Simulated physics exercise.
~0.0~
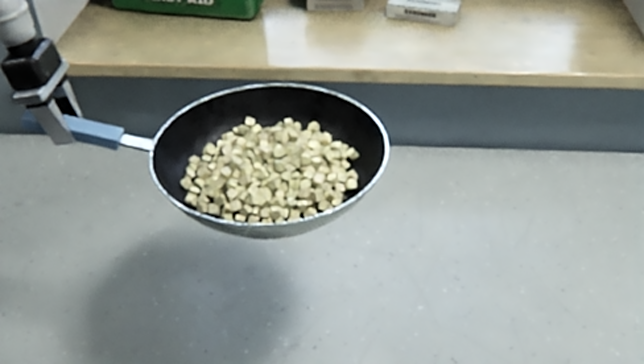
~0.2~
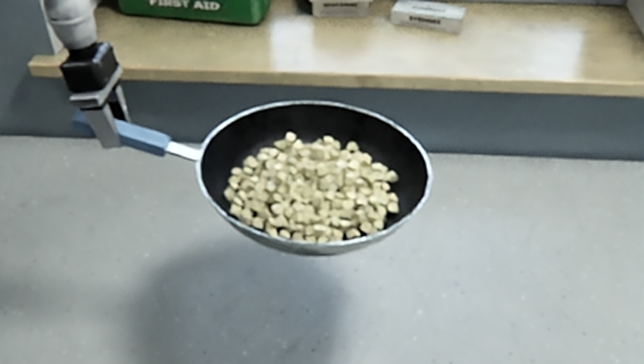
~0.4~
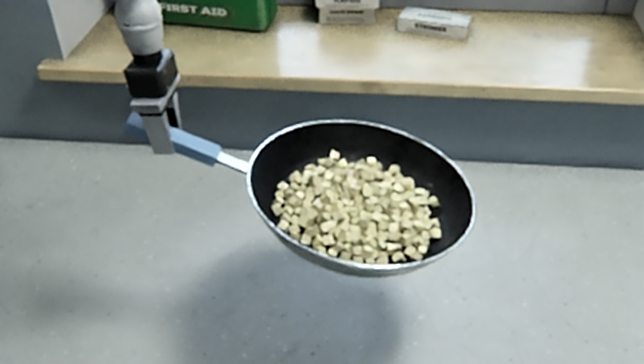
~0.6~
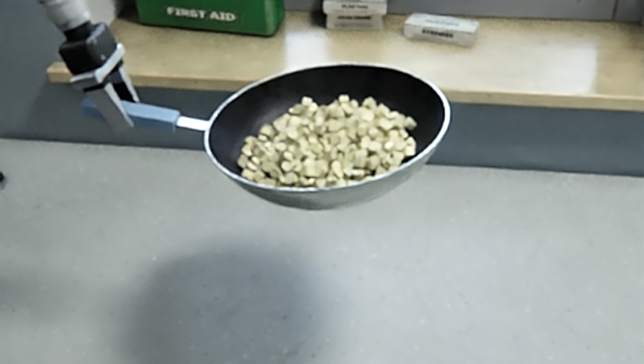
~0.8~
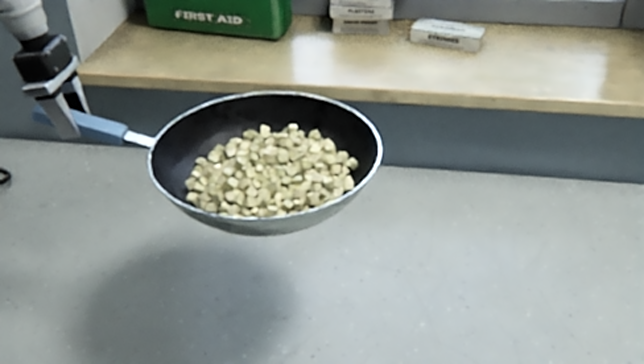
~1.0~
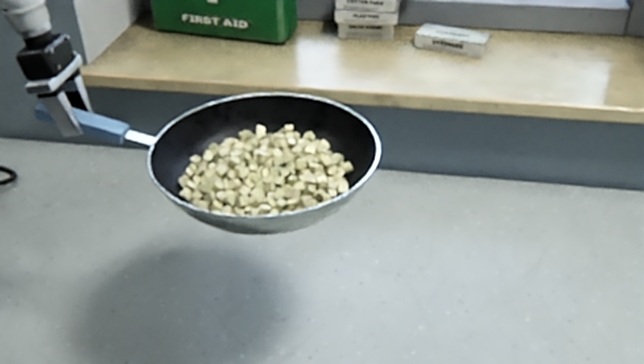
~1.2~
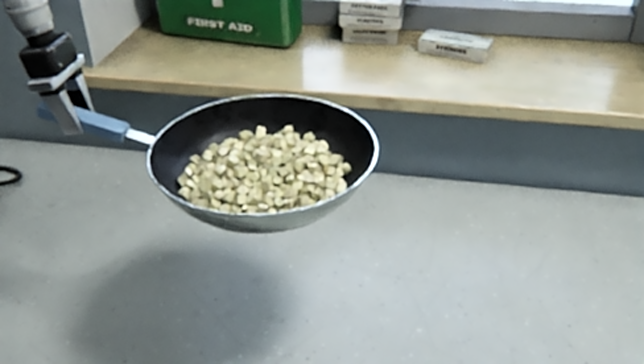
Above a grey table, in front of a wooden shelf with a green first aid box, a robot arm moved a frying pan of small pale cubes right, swung it up and back left, then held it still with the heap still inside.
